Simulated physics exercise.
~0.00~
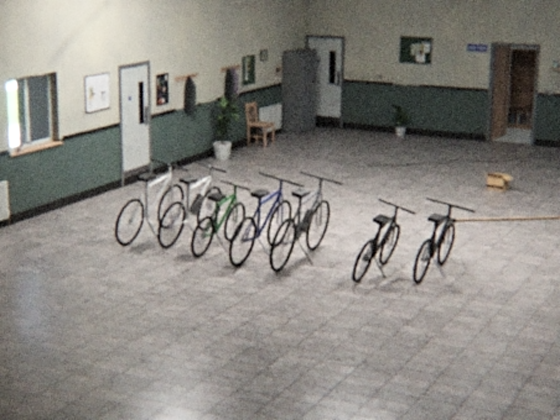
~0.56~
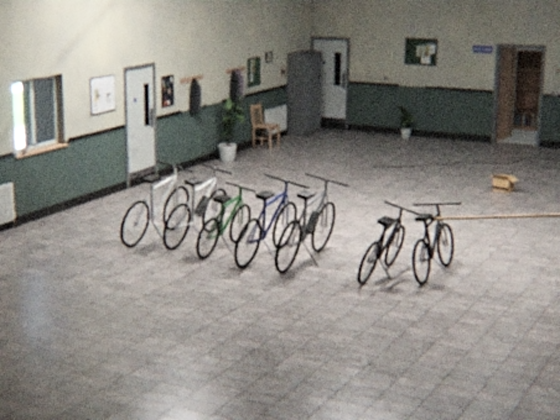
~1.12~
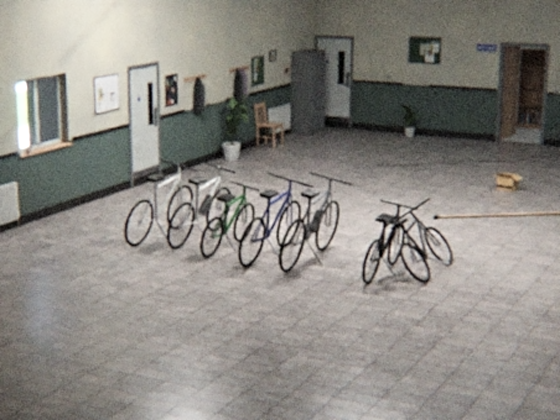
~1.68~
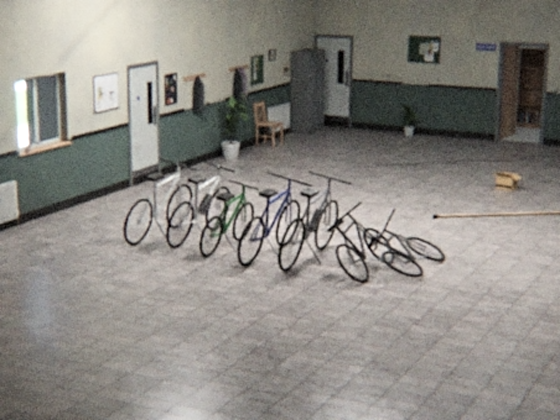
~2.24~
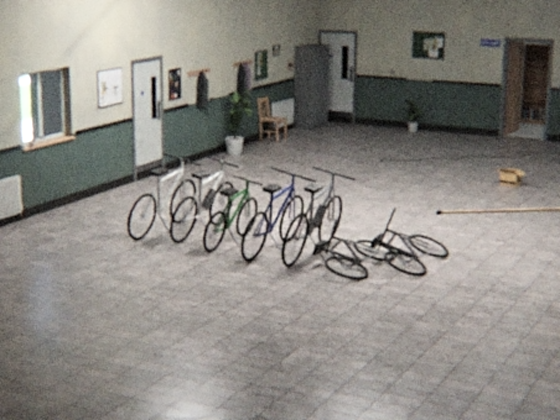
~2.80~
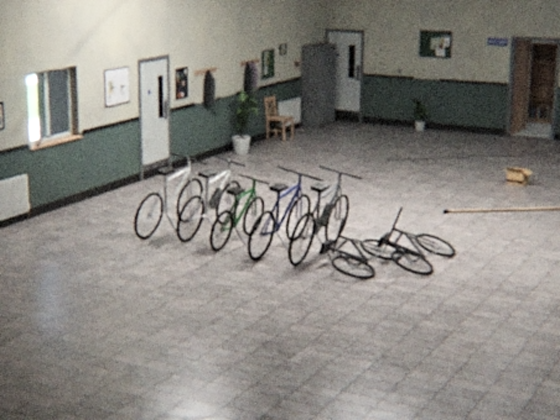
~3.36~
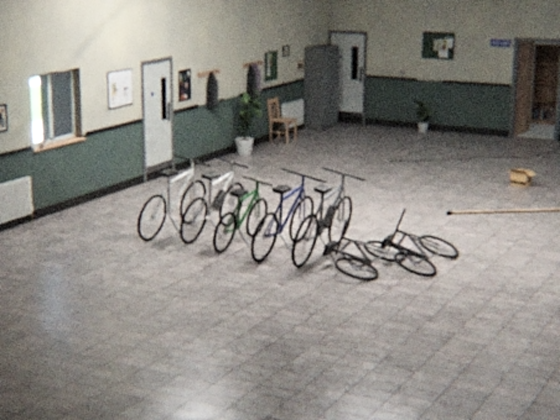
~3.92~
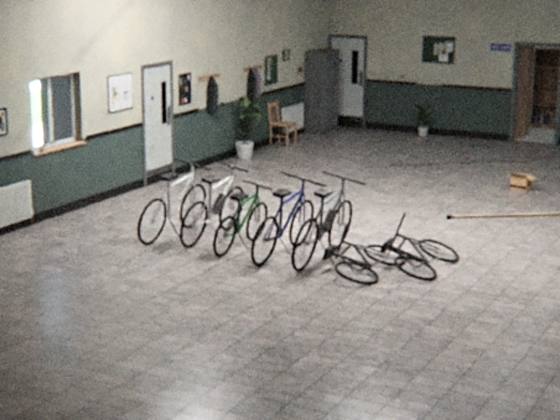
In a large tiled hall, a pole nudged left against the rightmost of seven bicycles, which tipped over into the one beside it, and both ended up on the floor while the other five, including the green and blue ones, stayed standing.
